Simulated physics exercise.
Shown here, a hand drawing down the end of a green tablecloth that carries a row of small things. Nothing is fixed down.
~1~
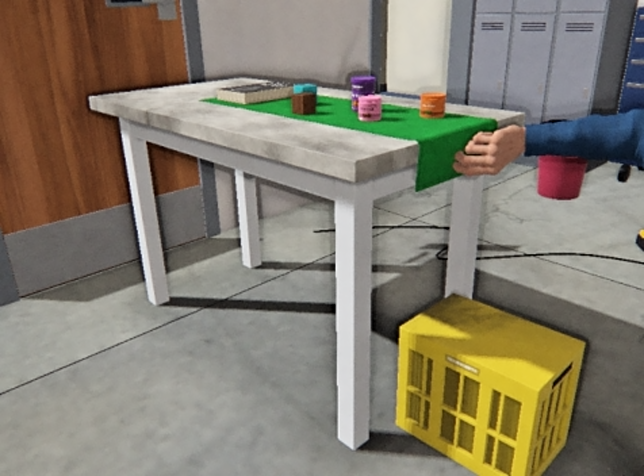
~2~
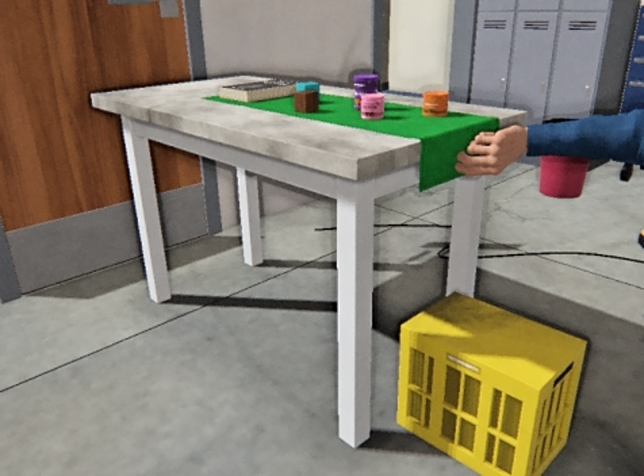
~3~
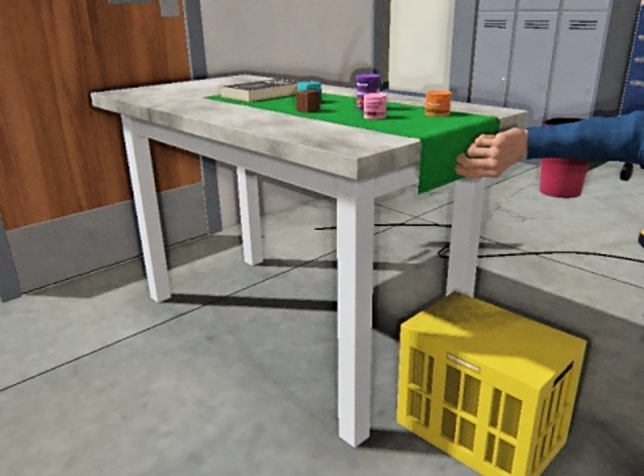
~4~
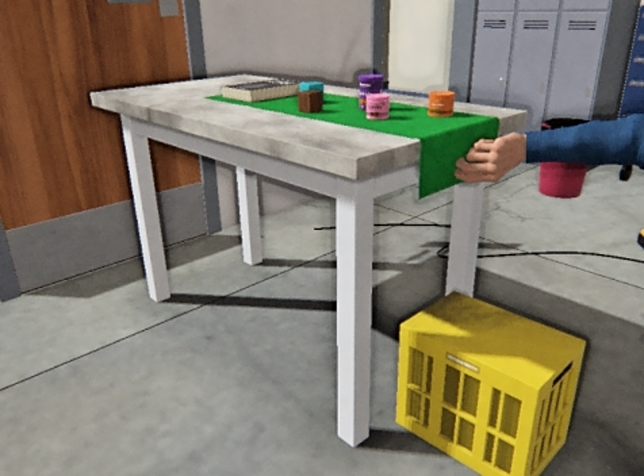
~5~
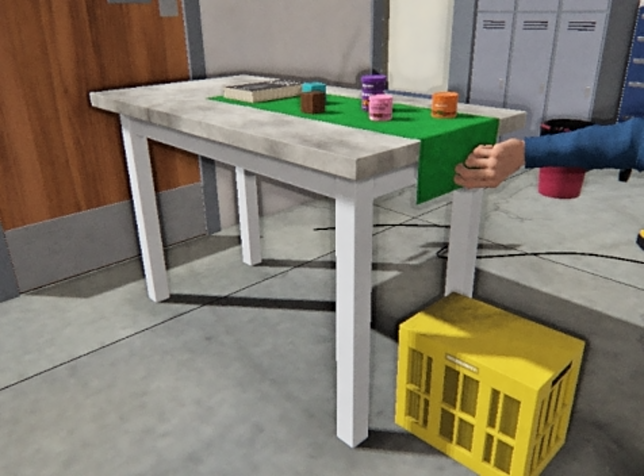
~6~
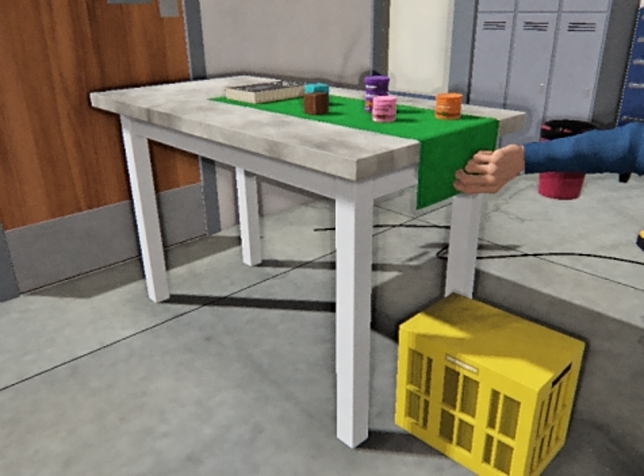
A hand in a blue sleeve slowly draws down the end of a green cloth at the right of a pale-topped table with white legs, seen from slightly above in a grey-floored room with lockers. On the cloth sit orange, pink and purple pots and a brown and turquoise block, with a yellow crate below. The cloth slides slightly, carrying them a little rightward, while the camera stays still.
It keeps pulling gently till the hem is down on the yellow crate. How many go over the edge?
Over the edge go three.
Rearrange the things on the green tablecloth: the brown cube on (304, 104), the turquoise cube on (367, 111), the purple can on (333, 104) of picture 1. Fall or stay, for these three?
The brown cube remains up, the turquoise cube drops off, the purple can holds on.
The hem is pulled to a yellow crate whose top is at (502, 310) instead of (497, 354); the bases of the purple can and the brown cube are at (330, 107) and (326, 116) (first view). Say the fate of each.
The purple can survives, the brown cube survives.
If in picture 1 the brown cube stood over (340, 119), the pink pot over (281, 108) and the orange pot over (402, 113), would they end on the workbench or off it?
The brown cube falls; the pink pot remains up; the orange pot is carried off.
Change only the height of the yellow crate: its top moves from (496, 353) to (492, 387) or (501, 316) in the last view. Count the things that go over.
It would be 4 and 2.
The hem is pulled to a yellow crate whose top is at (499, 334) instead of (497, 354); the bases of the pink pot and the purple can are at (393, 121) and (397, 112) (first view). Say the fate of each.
The pink pot falls, the purple can goes over.
A little later, hem near (455, 240); orange pot gone.
Next, hem near (454, 277); orange pot and pink pot gone.
Later still, hem on the crate; orange pot, pink pot and purple can gone.
When it is over, hem on the crate; orange pot, pink pot and purple can gone. The workbench loses three.
